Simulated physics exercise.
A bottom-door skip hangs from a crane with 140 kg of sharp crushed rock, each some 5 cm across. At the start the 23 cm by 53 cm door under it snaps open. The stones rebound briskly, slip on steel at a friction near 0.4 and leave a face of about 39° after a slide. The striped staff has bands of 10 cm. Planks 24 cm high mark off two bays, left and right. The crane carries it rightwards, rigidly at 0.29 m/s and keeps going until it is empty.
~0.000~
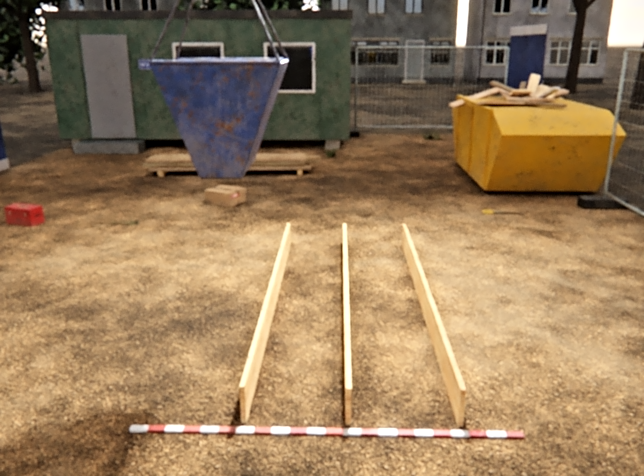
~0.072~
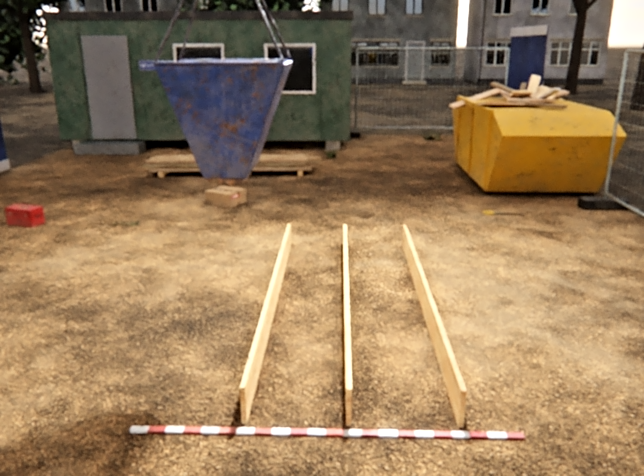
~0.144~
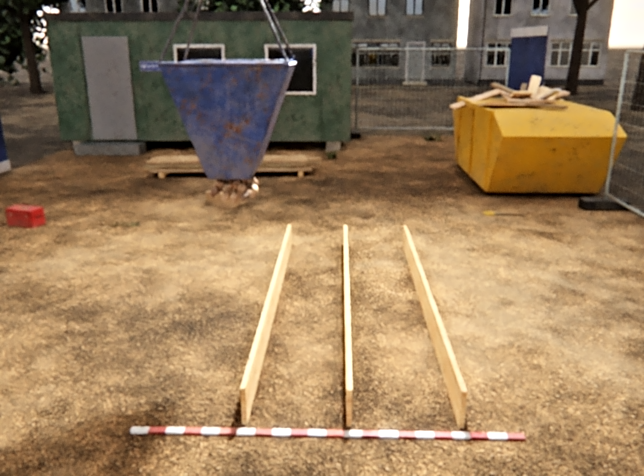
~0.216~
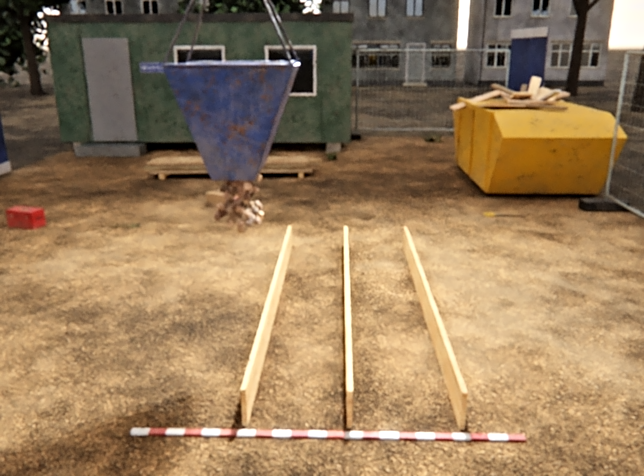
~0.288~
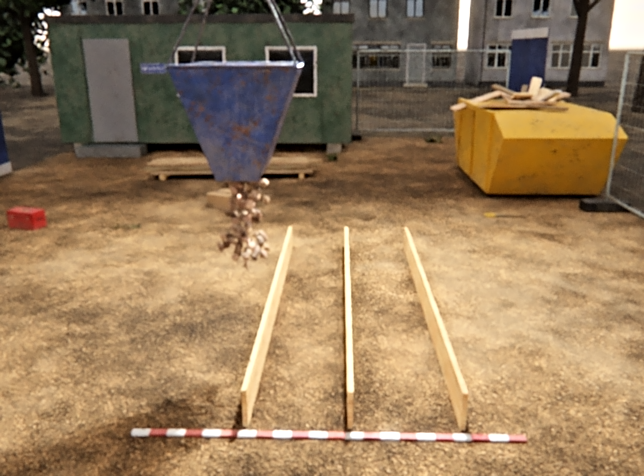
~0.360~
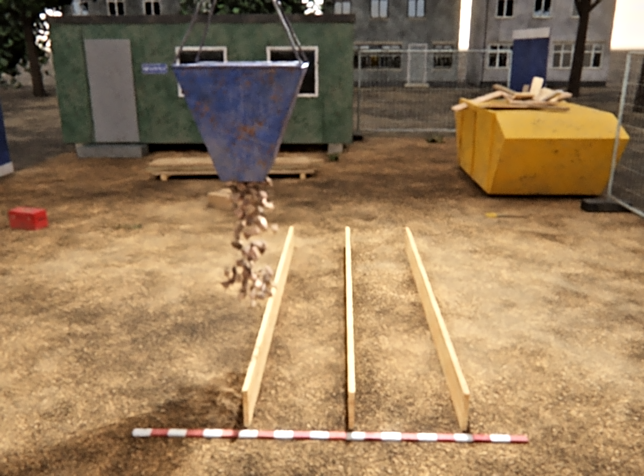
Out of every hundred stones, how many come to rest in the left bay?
Some 92 per cent of it.
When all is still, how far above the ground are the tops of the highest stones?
About 24 cm.
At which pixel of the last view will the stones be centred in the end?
Near (300, 362).
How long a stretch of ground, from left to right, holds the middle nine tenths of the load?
About 70 cm.
After 0.7 s, 46 % in the bottom-door skip, 10 % falling or lying left of the bays, 44 % falling or lying in the left bay; the stones farthest right are at (326, 367).
After 1.1 s, 6 % in the bottom-door skip, 8 % falling or lying left of the bays, 86 % falling or lying in the left bay; the stones farthest right are at (344, 367).
After 1.7 s, 0 % in the bottom-door skip, 8 % falling or lying left of the bays, 92 % falling or lying in the left bay; the stones farthest right are at (345, 373).
After 2.6 s, 0 % in the bottom-door skip, 8 % falling or lying left of the bays, 92 % falling or lying in the left bay; the stones farthest right are at (345, 370).
After 4.5 s, 0 % in the bottom-door skip, 8 % left of the bays, 92 % in the left bay; the stones farthest right are at (345, 370).
